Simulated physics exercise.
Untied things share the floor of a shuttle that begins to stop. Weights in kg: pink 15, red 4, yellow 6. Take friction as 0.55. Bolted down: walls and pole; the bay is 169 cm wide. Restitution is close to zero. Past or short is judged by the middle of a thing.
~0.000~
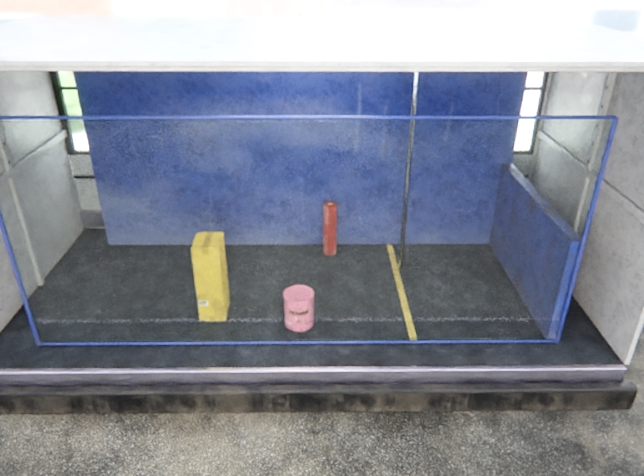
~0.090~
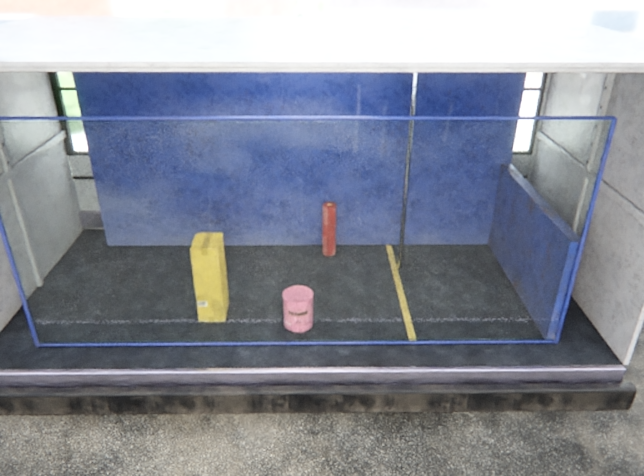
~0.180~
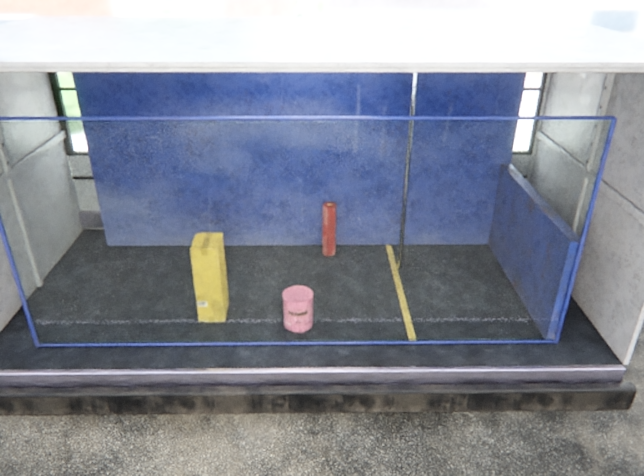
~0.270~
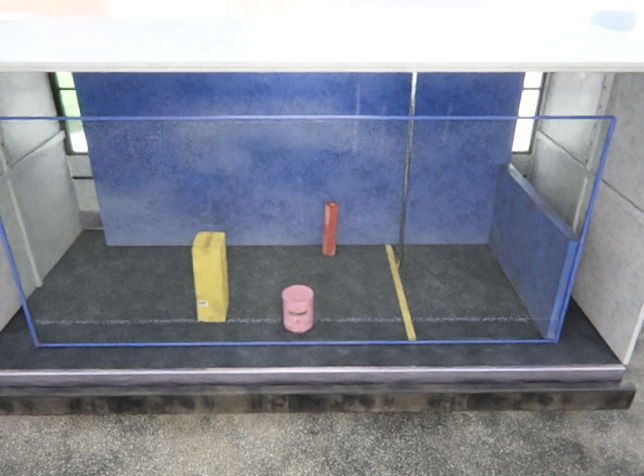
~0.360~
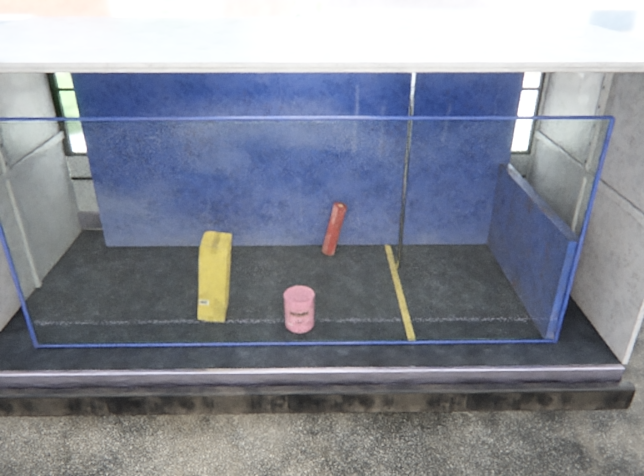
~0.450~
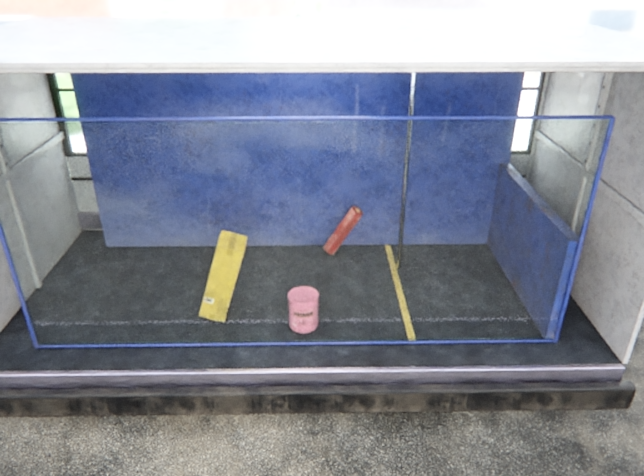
A yellow box and a red roll stand still, then tilt right beside a pink bucket.
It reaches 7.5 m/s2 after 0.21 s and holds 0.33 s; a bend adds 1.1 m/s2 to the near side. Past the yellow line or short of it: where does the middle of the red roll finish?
In the end the red roll passes the yellow line.
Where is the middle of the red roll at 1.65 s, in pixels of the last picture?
At about (405, 252).
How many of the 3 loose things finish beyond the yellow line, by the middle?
In all, 1.
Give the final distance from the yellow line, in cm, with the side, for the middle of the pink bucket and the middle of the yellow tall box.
Pink bucket 60 short, yellow tall box 110 short.
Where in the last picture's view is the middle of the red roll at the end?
Near (405, 252).
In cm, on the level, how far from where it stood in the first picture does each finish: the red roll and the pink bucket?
Red roll 80, pink bucket 40.
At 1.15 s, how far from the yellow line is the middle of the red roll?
Some 15 cm past it.
After 0.75 s the red roll is 1 cm short of the yellow line, tilted 90°, near (390, 250) in the last picture's view; the yellow tall box 119 cm short of the yellow line, tilted 80°.
After 1.15 s the red roll is 14 cm past the yellow line, tilted 90°, near (405, 252) in the last picture's view.
After 1.65 s the red roll is 14 cm past the yellow line, tilted 90°, near (405, 252) in the last picture's view.
At rest, 2.5 s, pink bucket stops short of the yellow line; red roll crosses the yellow line; yellow tall box stops short of the yellow line.
